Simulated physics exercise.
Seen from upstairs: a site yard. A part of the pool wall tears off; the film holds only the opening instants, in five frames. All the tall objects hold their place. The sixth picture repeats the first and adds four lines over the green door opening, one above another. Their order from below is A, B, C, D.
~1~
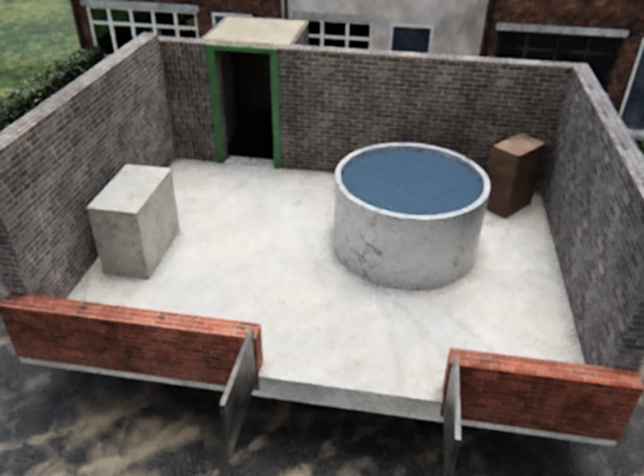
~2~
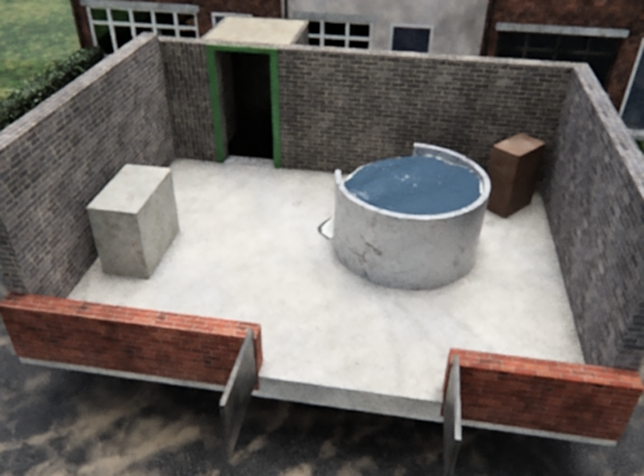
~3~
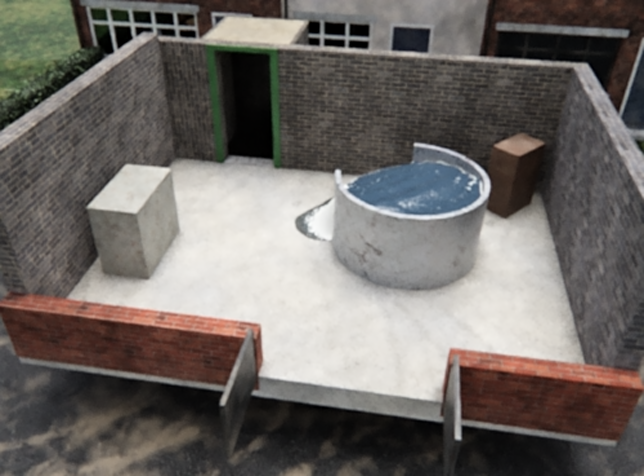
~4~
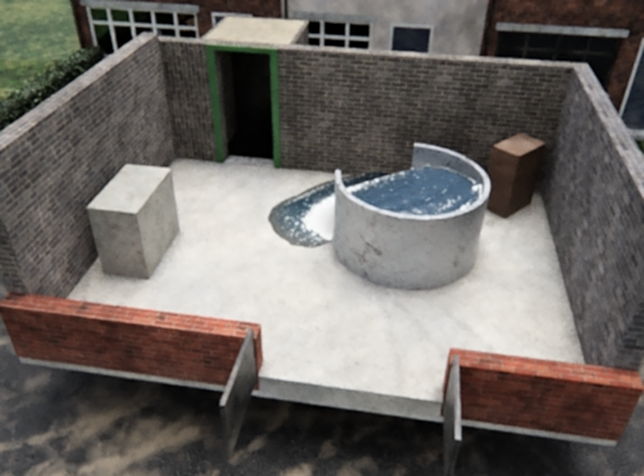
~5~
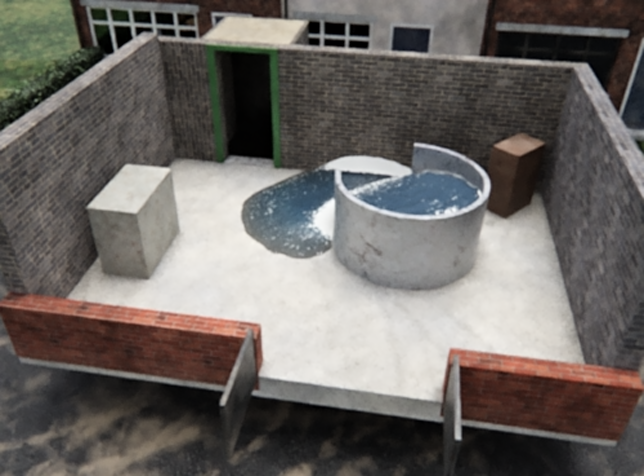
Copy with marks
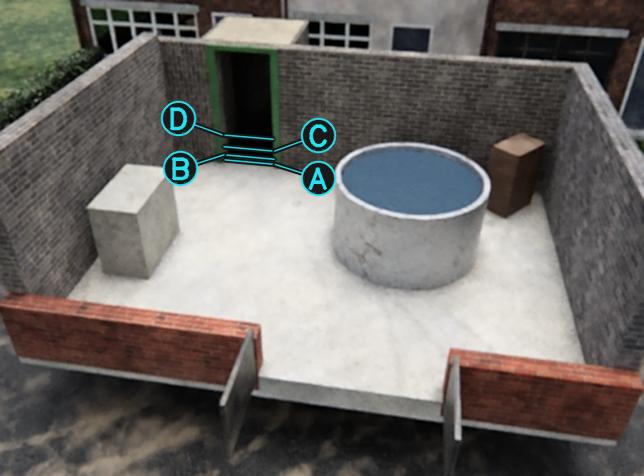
The video shows a walled yard with a round tank of still water; a back section of its wall disappears, and water pours out toward the left, spreading across the pale ground in front of the green doorway.
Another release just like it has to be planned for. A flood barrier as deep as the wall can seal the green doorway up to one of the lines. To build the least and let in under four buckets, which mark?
Use line C.
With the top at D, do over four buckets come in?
No, that is safe.
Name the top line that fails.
That would be B.
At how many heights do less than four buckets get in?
Two of them.
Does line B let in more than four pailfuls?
Yes, it does.
On the marked copy, A at (249, 162); B at (249, 157); C at (248, 148); D at (248, 137); from the bottom up A, B, C, D.
With A, dozens of bucketfuls pour in.
With B, about 11 bucketfuls get in.
With C, a splash gets over, under a bucket.
With D, nothing gets over.
